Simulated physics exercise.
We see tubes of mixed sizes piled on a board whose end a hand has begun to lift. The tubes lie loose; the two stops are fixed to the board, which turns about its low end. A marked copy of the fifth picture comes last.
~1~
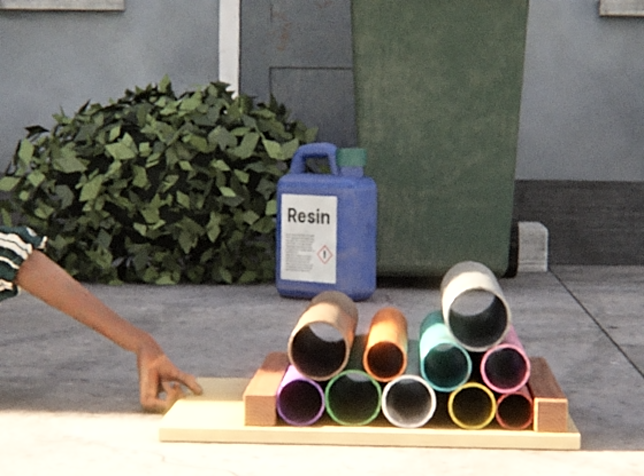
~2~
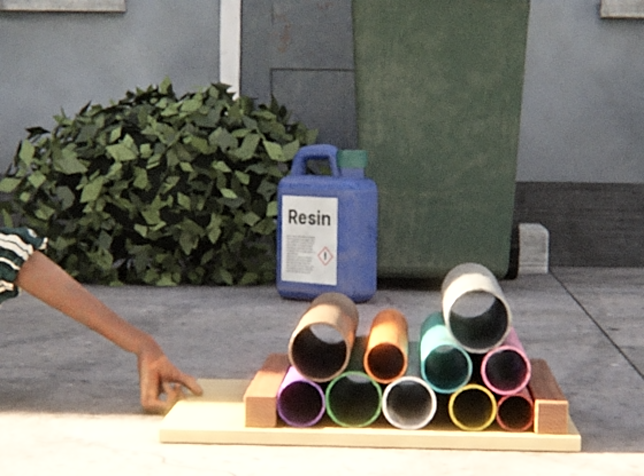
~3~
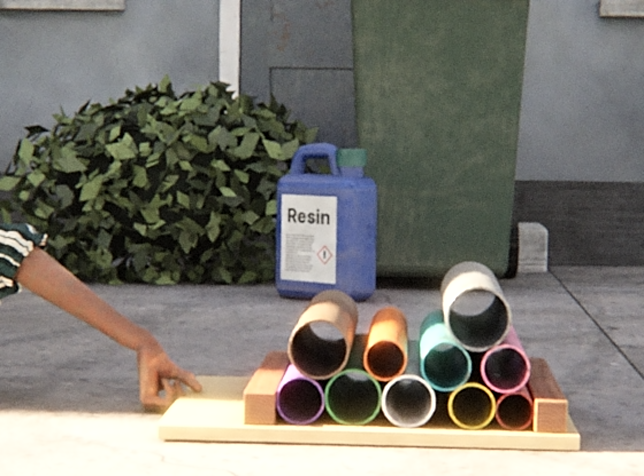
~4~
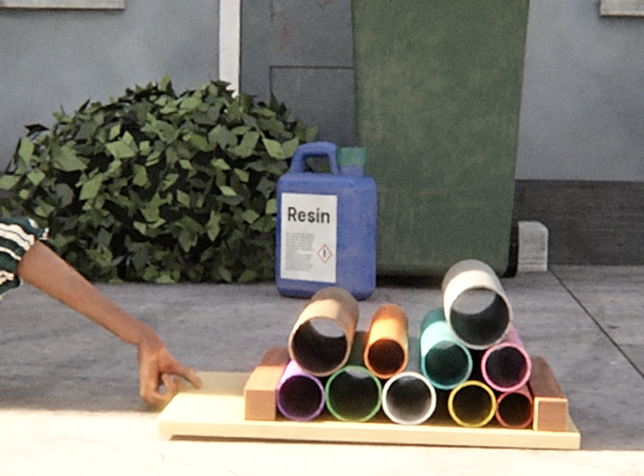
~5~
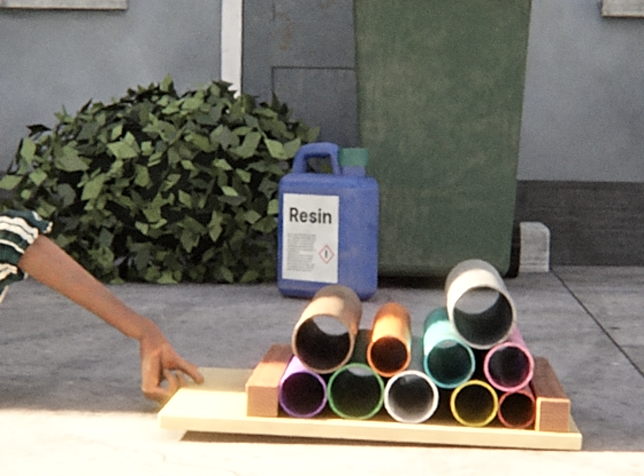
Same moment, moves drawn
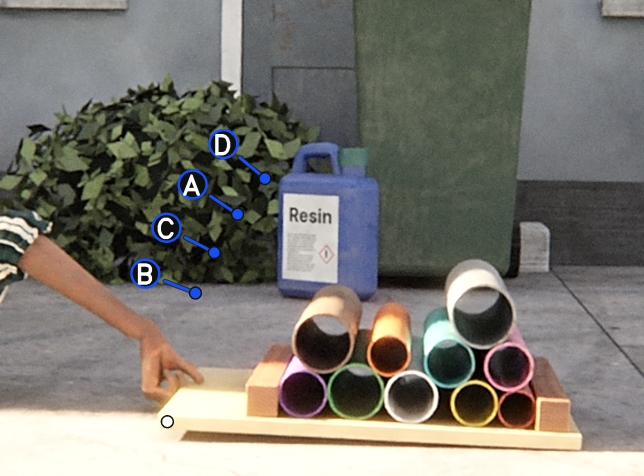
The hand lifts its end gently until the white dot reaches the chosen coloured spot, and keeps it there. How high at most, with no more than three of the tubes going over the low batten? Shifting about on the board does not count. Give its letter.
No higher than C.
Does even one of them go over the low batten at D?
Yes, at D.
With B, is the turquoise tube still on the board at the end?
The turquoise tube: No.
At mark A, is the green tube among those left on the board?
The green tube: Yes.
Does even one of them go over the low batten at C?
At C: Yes.
On the marked copy, A at (237, 214); B at (196, 293); C at (214, 253); D at (265, 178); the white dot at (167, 422).
Taking C. A third of the way, board at 16°.
Two thirds of the way, board at 26°.
When it is over, board at 26°, three over the low batten (pink, turquoise, grey).
As for the rest, A four over the low batten (orange, pink, turquoise, grey); B three over the low batten (pink, turquoise, grey); D five over the low batten.
